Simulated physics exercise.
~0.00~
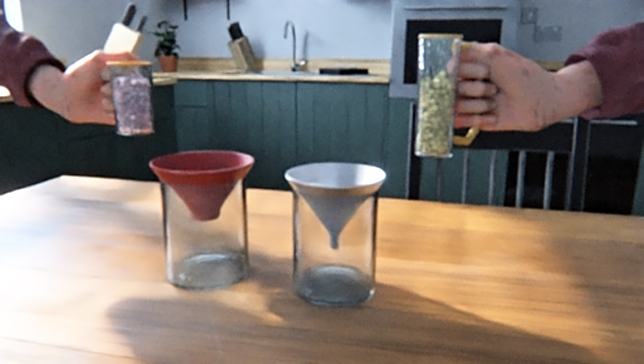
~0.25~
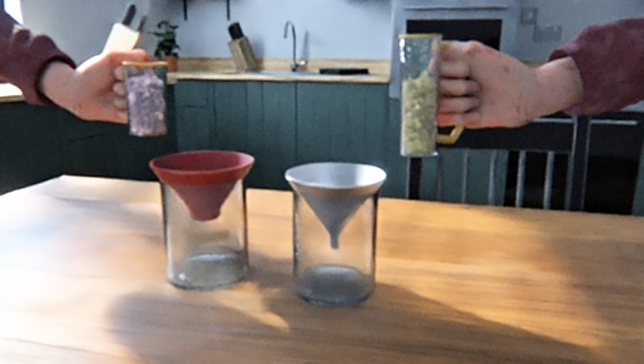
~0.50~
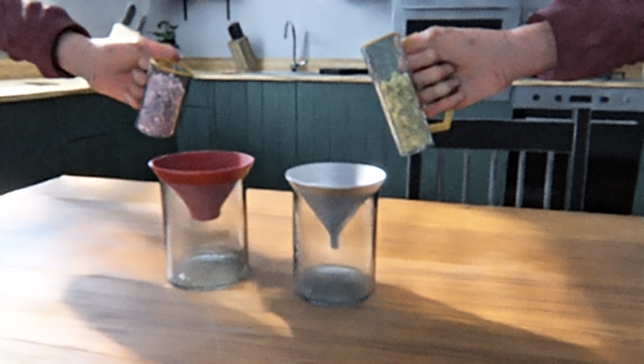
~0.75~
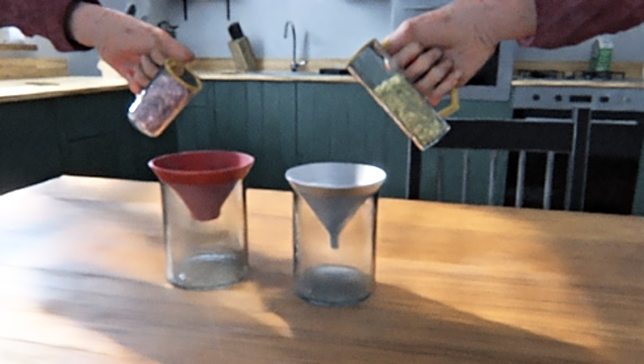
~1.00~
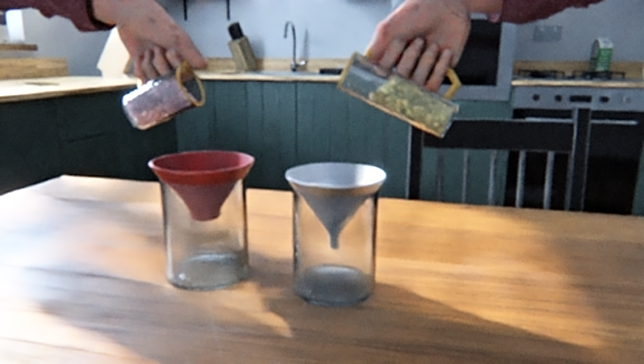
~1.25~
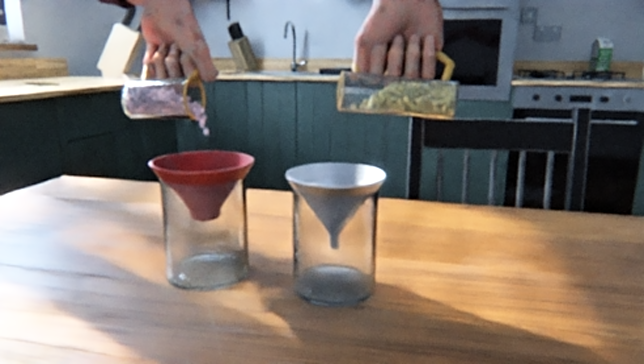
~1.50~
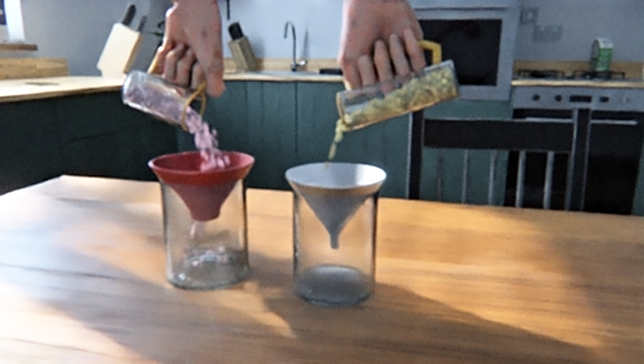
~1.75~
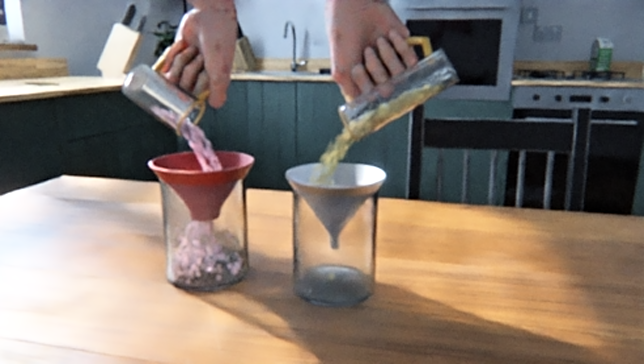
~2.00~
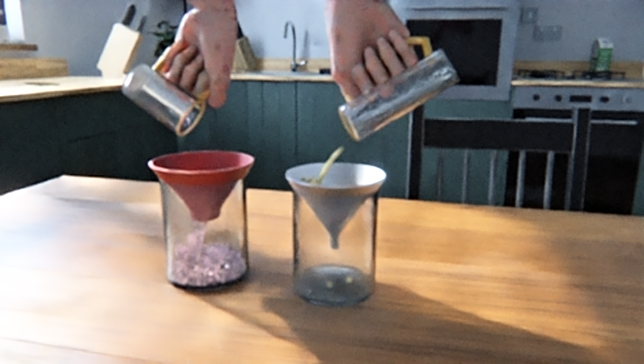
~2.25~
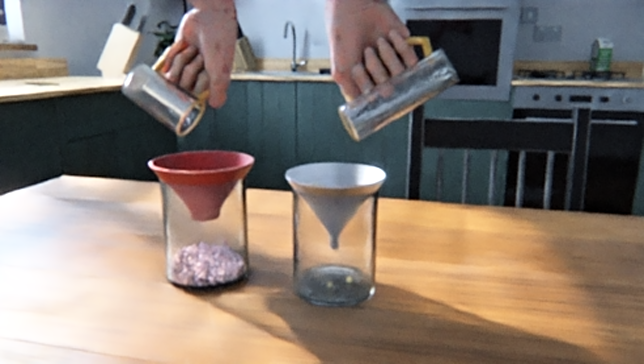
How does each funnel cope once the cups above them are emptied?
The left funnel runs clear and its pinkish bits all end up in the jar. The right funnel gets blocked, with only a few of the green bits reaching the jar below.
